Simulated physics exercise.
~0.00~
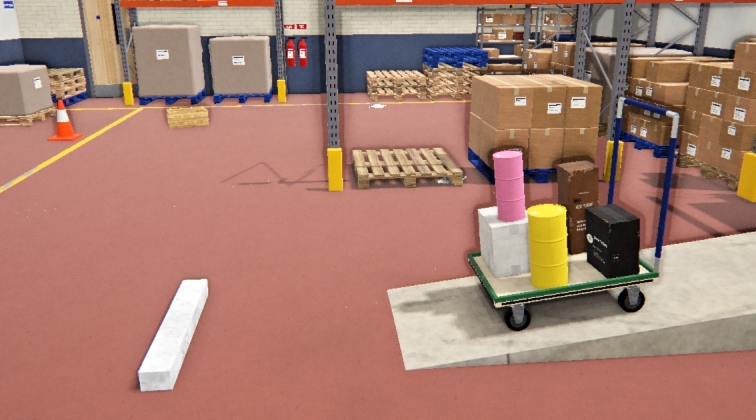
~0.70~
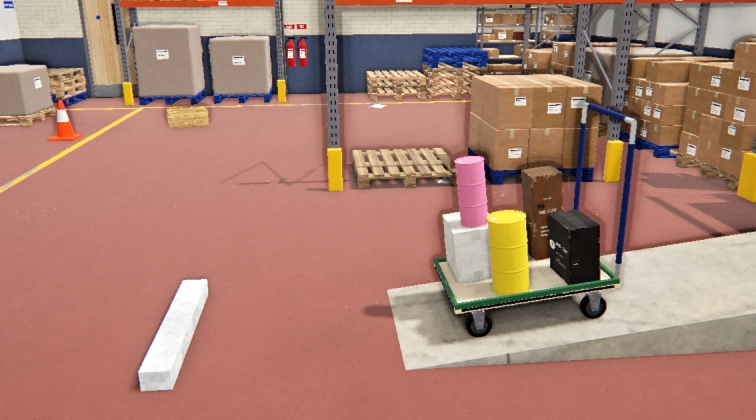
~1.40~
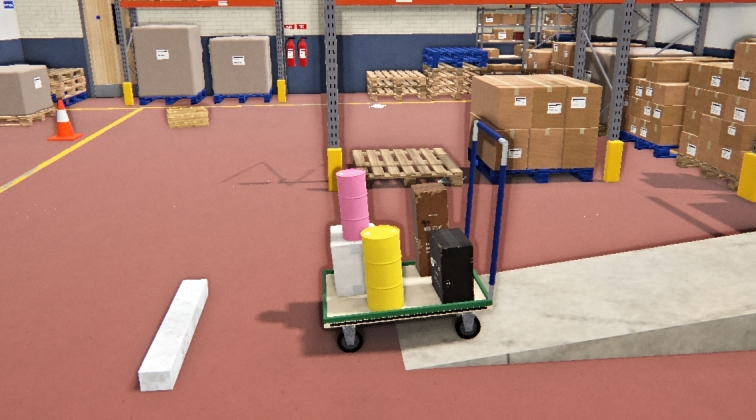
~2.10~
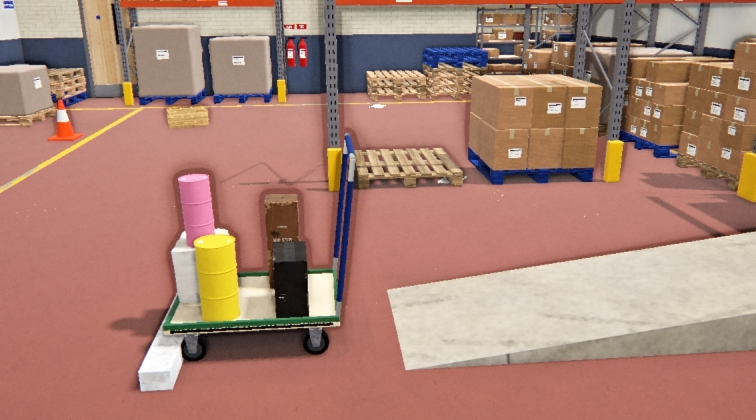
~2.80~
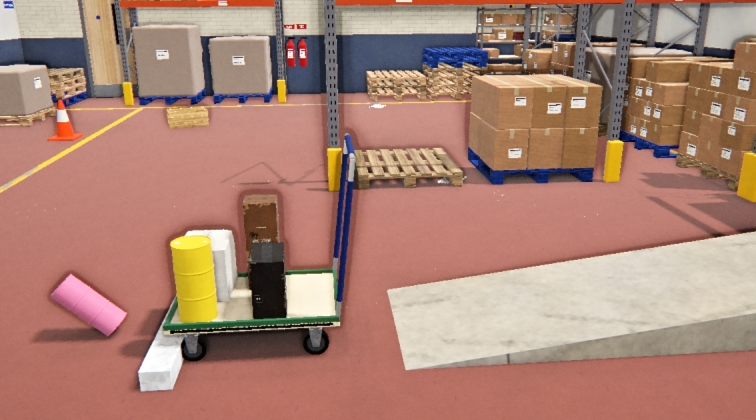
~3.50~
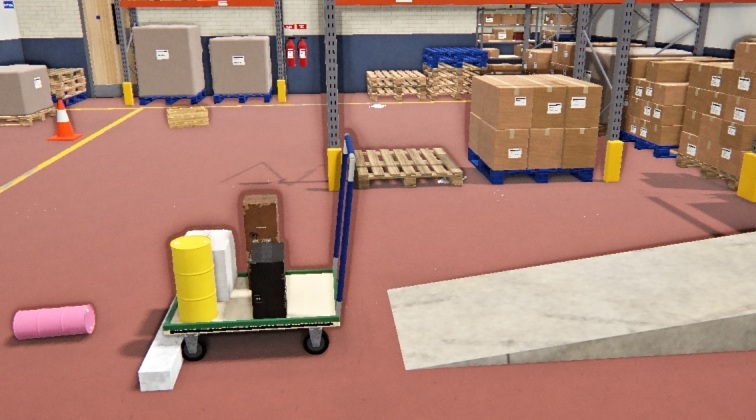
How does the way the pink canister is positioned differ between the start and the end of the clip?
At the start the pink canister is upright on the trolley, and at the end it is lying on its side on the floor to the left of the kerb.
